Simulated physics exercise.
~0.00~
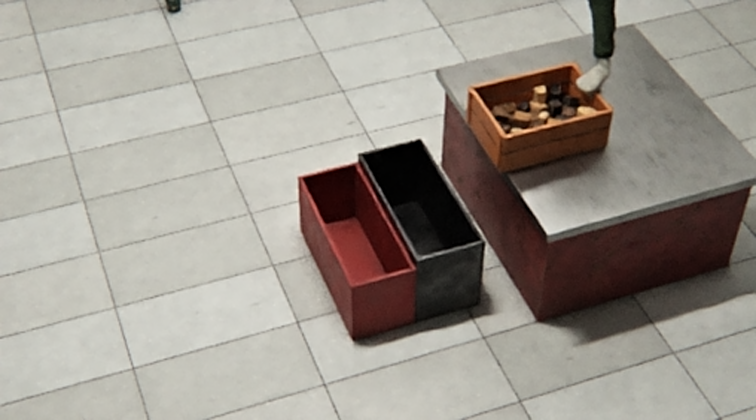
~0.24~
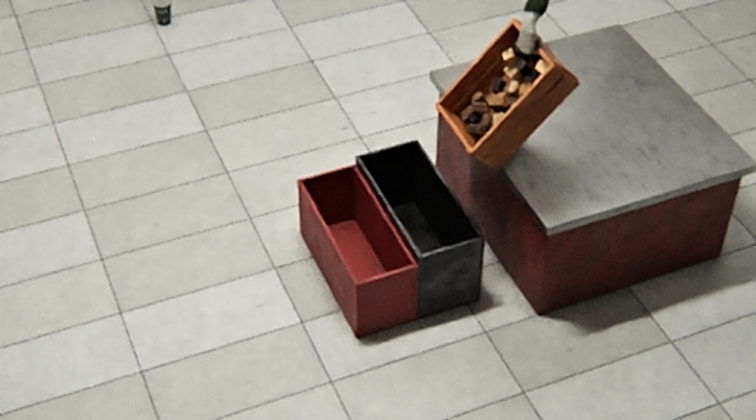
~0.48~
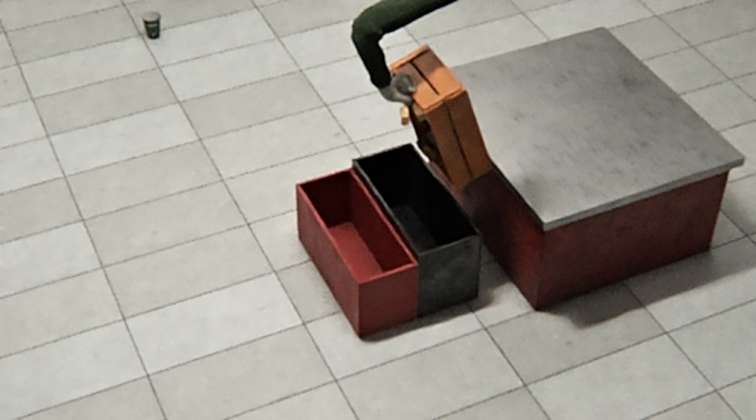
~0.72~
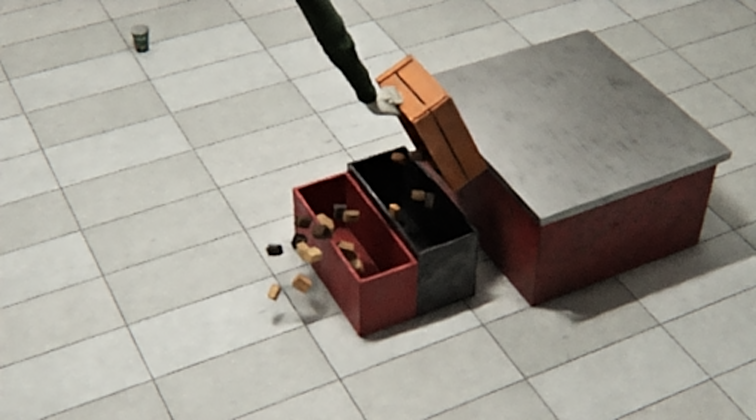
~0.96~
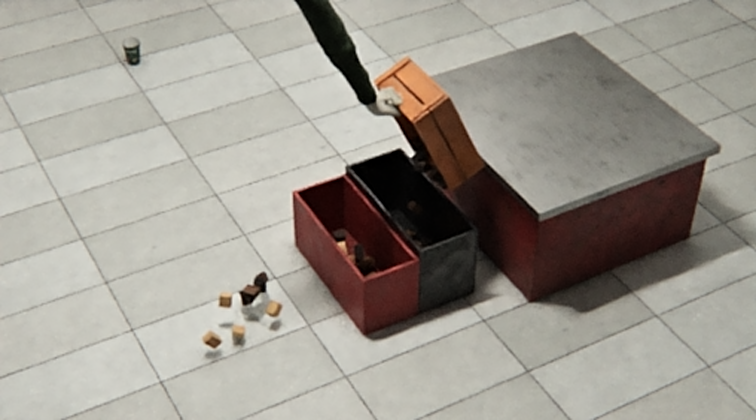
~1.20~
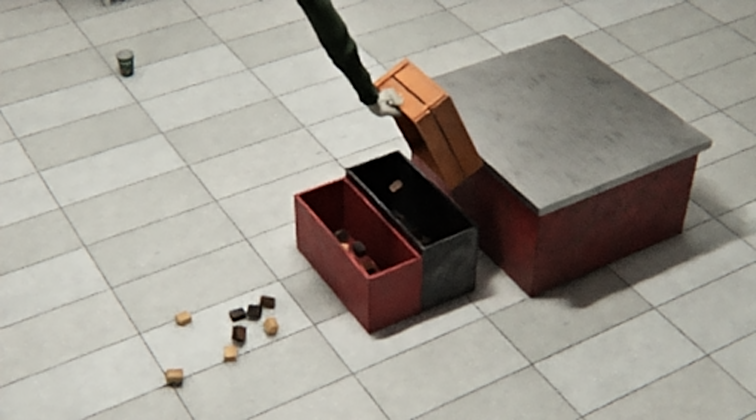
In the video, a gloved hand tips an orange crate of wooden blocks over the edge of a bench, spilling them toward a black tote and a red bin; some land in both containers, while others fly past and scatter on the tiled floor beyond.
